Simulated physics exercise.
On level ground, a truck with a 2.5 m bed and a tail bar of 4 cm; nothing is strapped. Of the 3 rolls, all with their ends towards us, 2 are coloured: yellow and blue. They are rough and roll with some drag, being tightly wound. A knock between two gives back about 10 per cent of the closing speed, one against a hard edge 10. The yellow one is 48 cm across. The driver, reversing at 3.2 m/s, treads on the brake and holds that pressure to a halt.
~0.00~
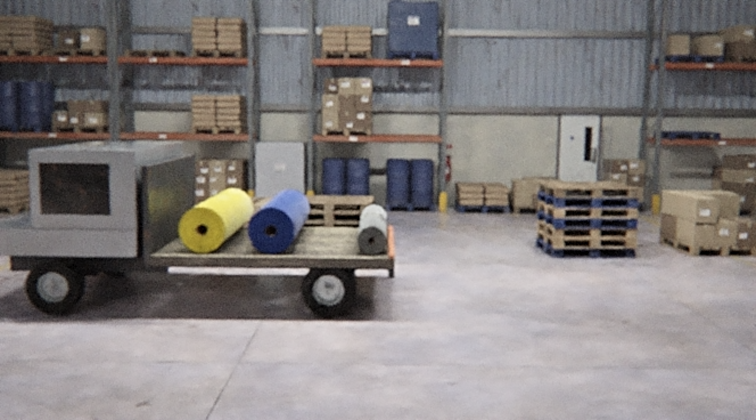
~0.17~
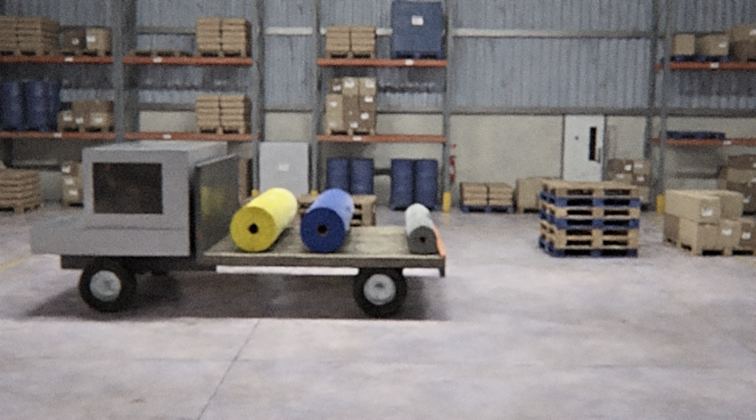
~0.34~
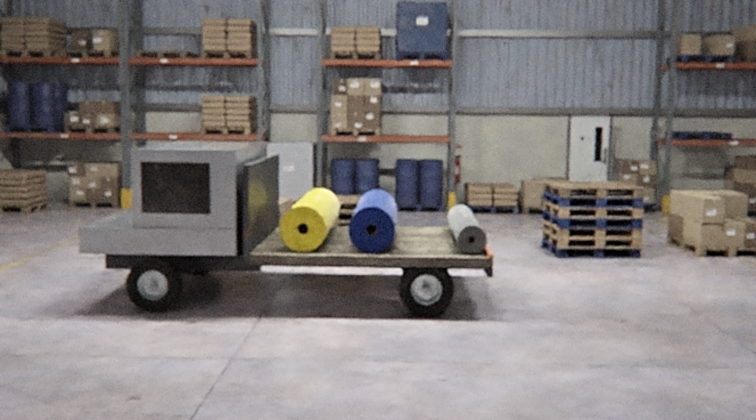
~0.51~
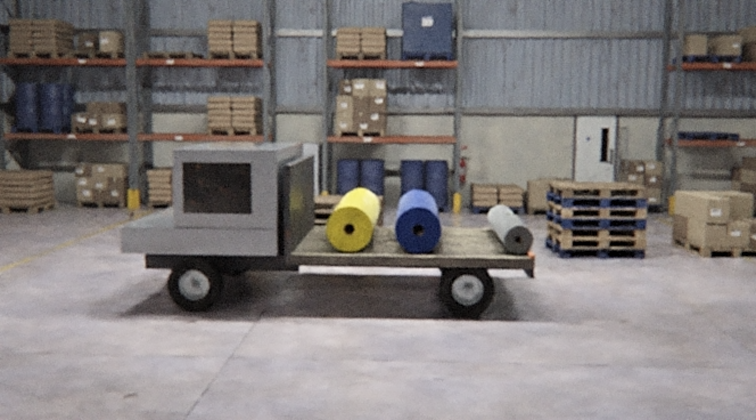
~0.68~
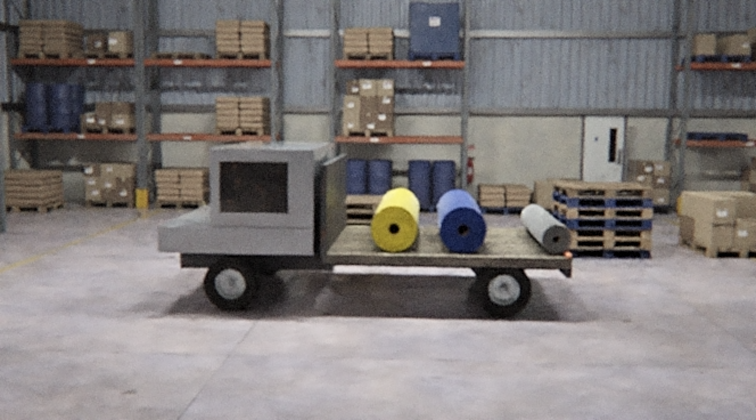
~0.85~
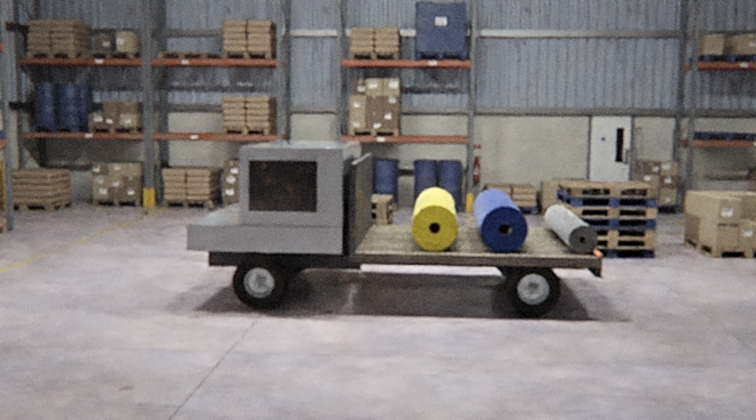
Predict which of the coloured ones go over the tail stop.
The yellow roll remains loaded, the blue is held by the bed.
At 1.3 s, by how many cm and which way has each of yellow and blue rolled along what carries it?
Yellow 80 right, blue 75 right.
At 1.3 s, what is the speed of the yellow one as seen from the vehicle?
Near 1.5 m/s.
After 1.3 s, yellow is on the bed, 115 cm from the bar, rolling towards it; blue is up on others, 45 cm from the bar, rolling towards it; 0 of 3 are off.
At rest (1.7 s), yellow is on the bed, 95 cm from the bar; blue is on the bed, 45 cm from the bar; 0 of 3 are off.
